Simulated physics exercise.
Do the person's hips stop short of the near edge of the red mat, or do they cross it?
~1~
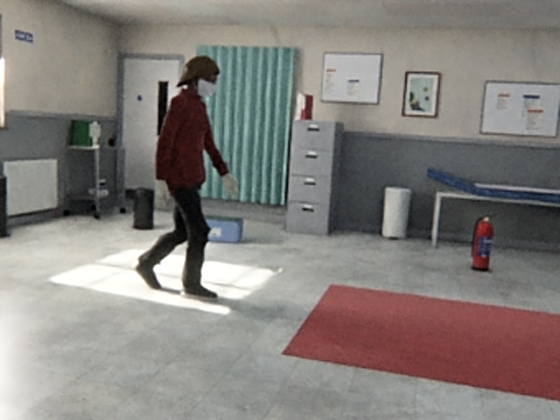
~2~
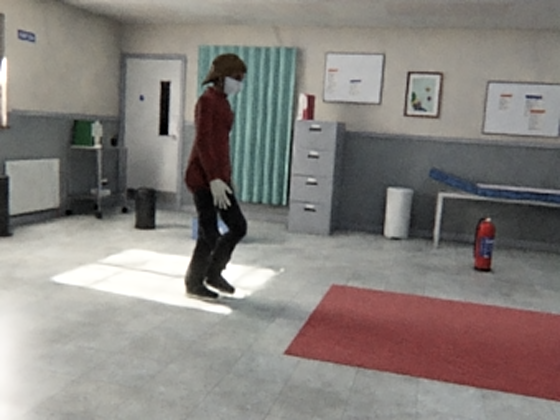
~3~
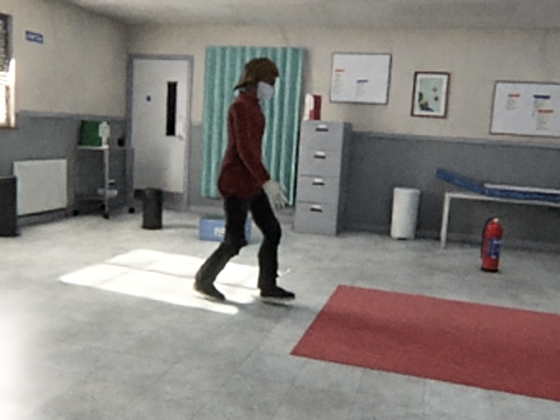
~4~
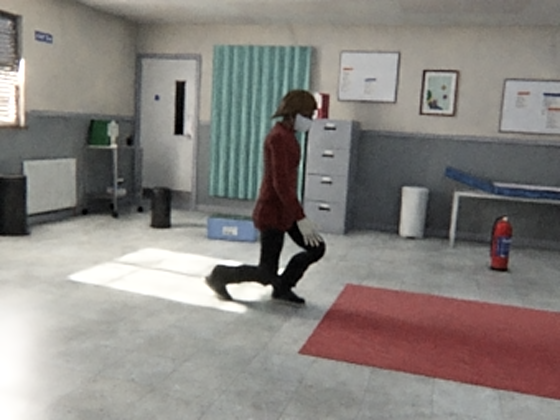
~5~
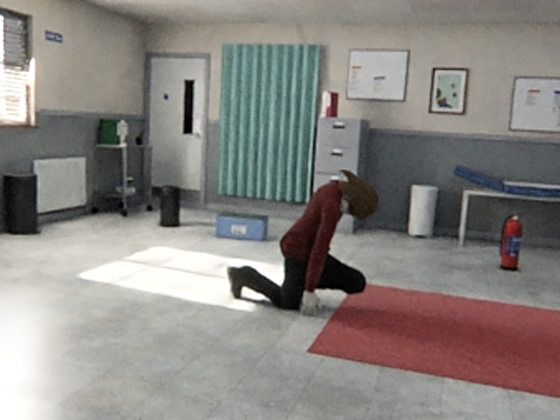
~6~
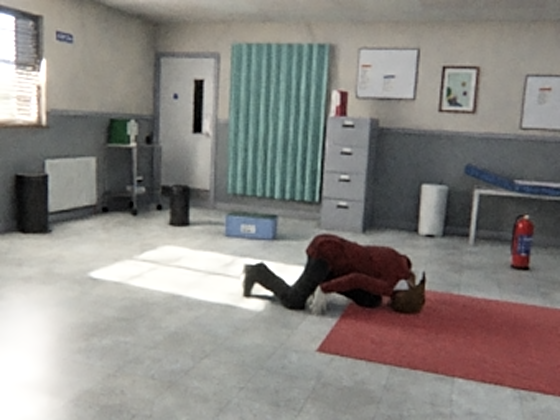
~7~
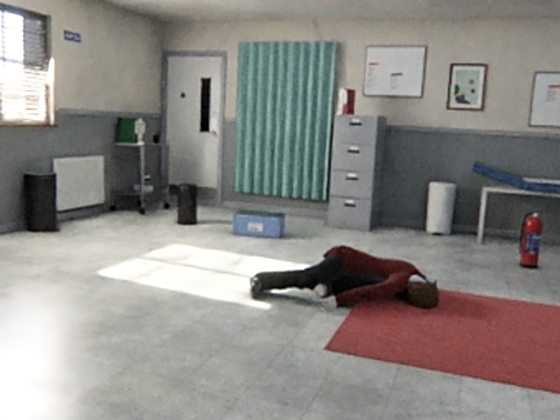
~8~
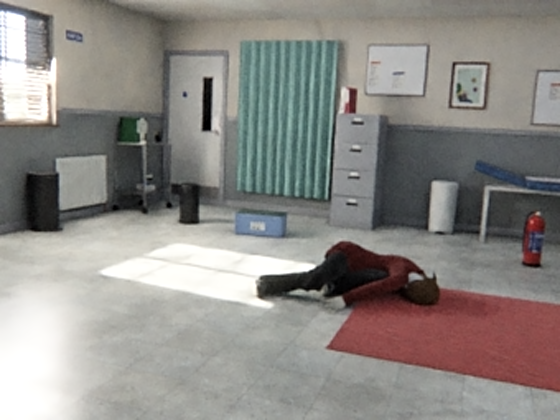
The person's hips stop short of the near edge of the red mat, resting on the grey floor while the head and chest are past the edge.
